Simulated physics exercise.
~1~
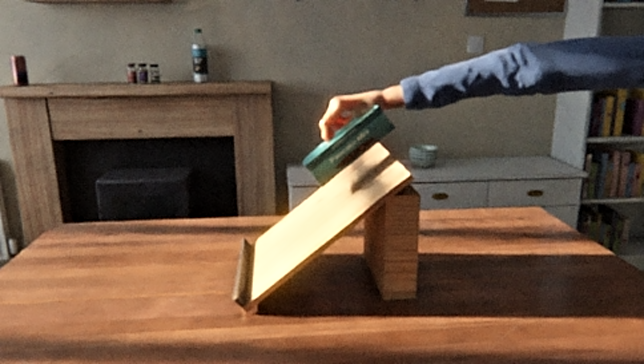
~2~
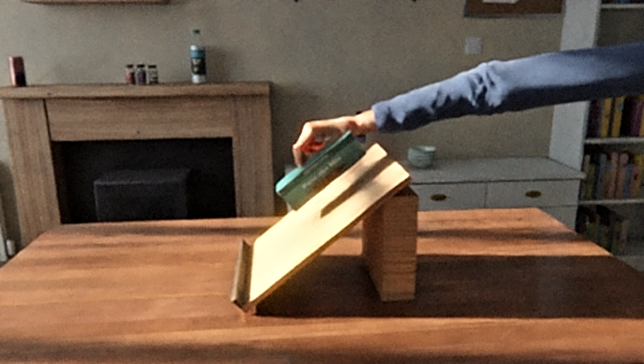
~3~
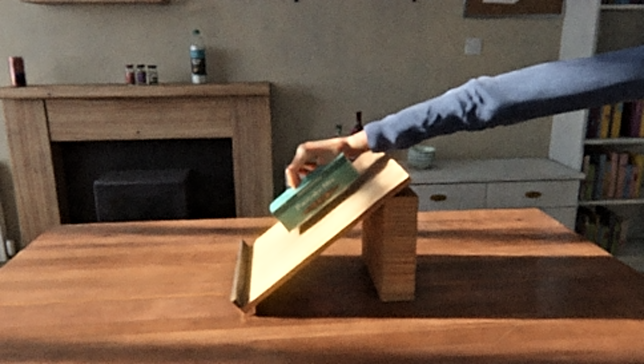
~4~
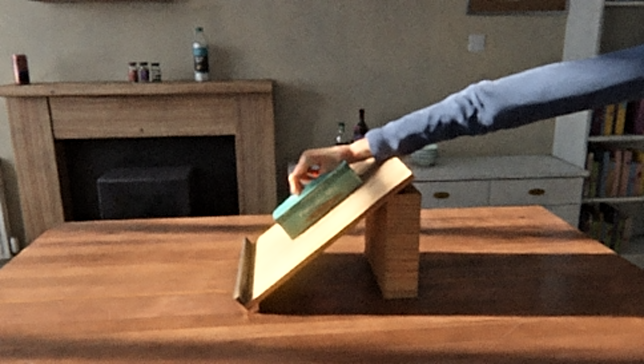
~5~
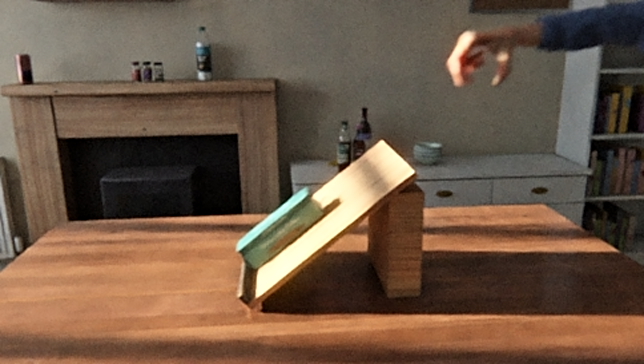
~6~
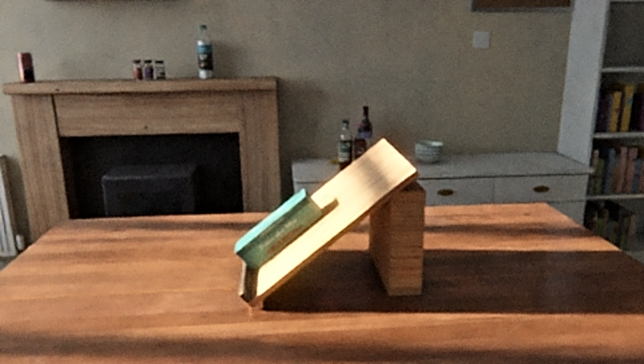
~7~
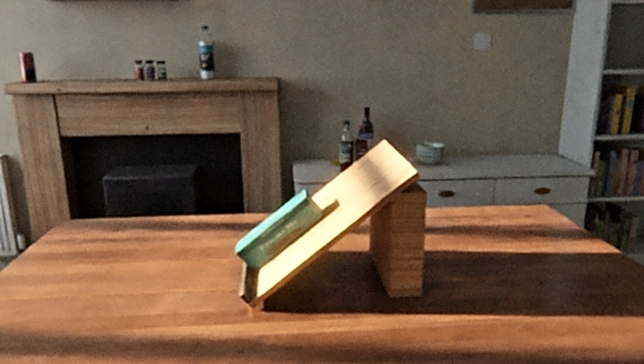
A turquoise carton is held by a hand near the top of a pale wooden board, which slopes down to the left from a block on a table. The hand, reaching in from the right in a blue sleeve, lowers the carton a short way down the slope and steadies it against the surface. Then the fingers let go and the arm draws back to the right. The carton slides down the board to the raised lip at its lower end. It rests there, still tilted, while the board stays propped in place and the hand is gone.
